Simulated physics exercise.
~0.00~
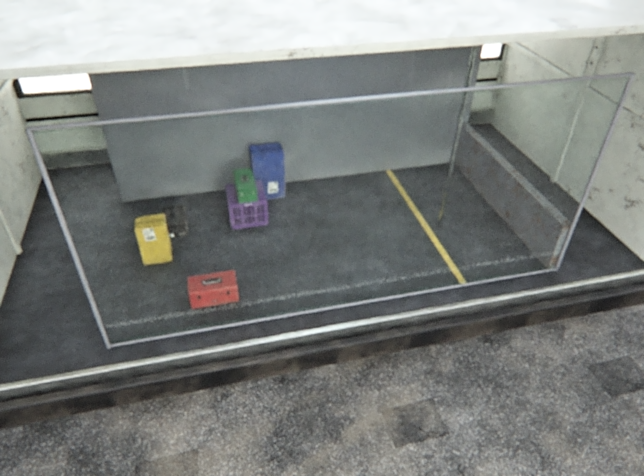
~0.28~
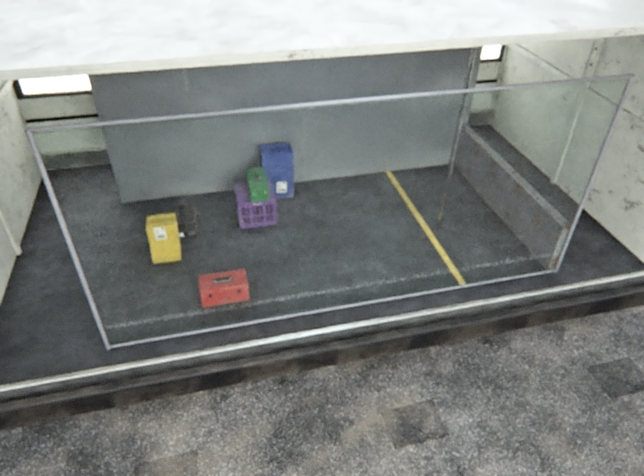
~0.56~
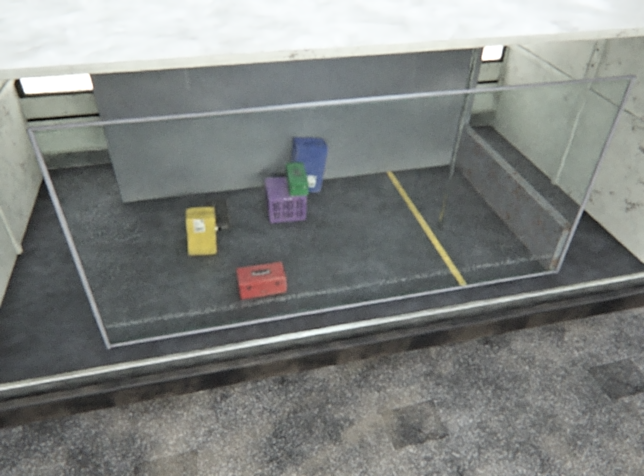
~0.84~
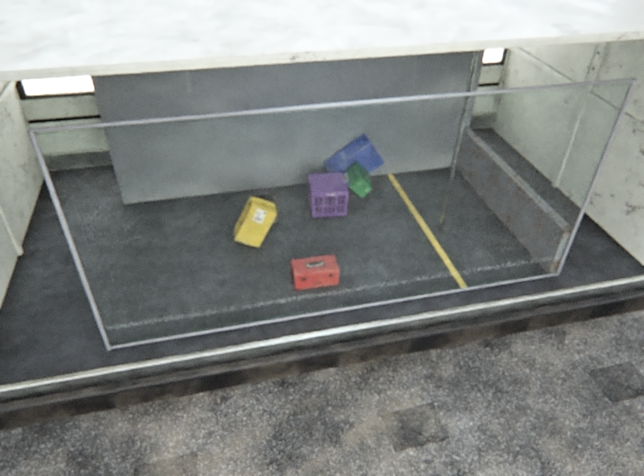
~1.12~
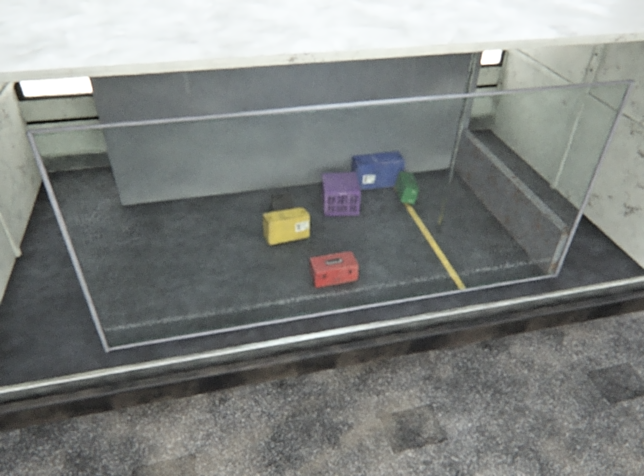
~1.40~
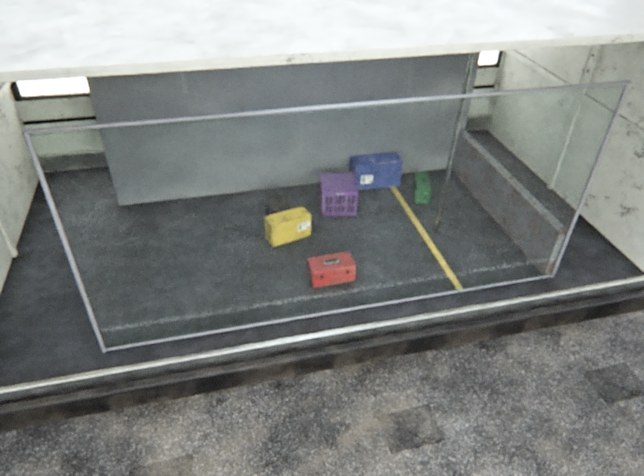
Colourful boxes slide rightward across the dark floor of a pale-walled bay, viewed from above through a clear panel by a slightly swaying camera. A red toolbox sits in front, an upright yellow pack and small black carton stand behind it, and a purple crate, green toolbox and tall blue box gather near the back wall. They drift together toward a yellow line, then the blue box and yellow pack tip onto their sides while the green toolbox turns. The green one slides past the line; the others settle short of it.
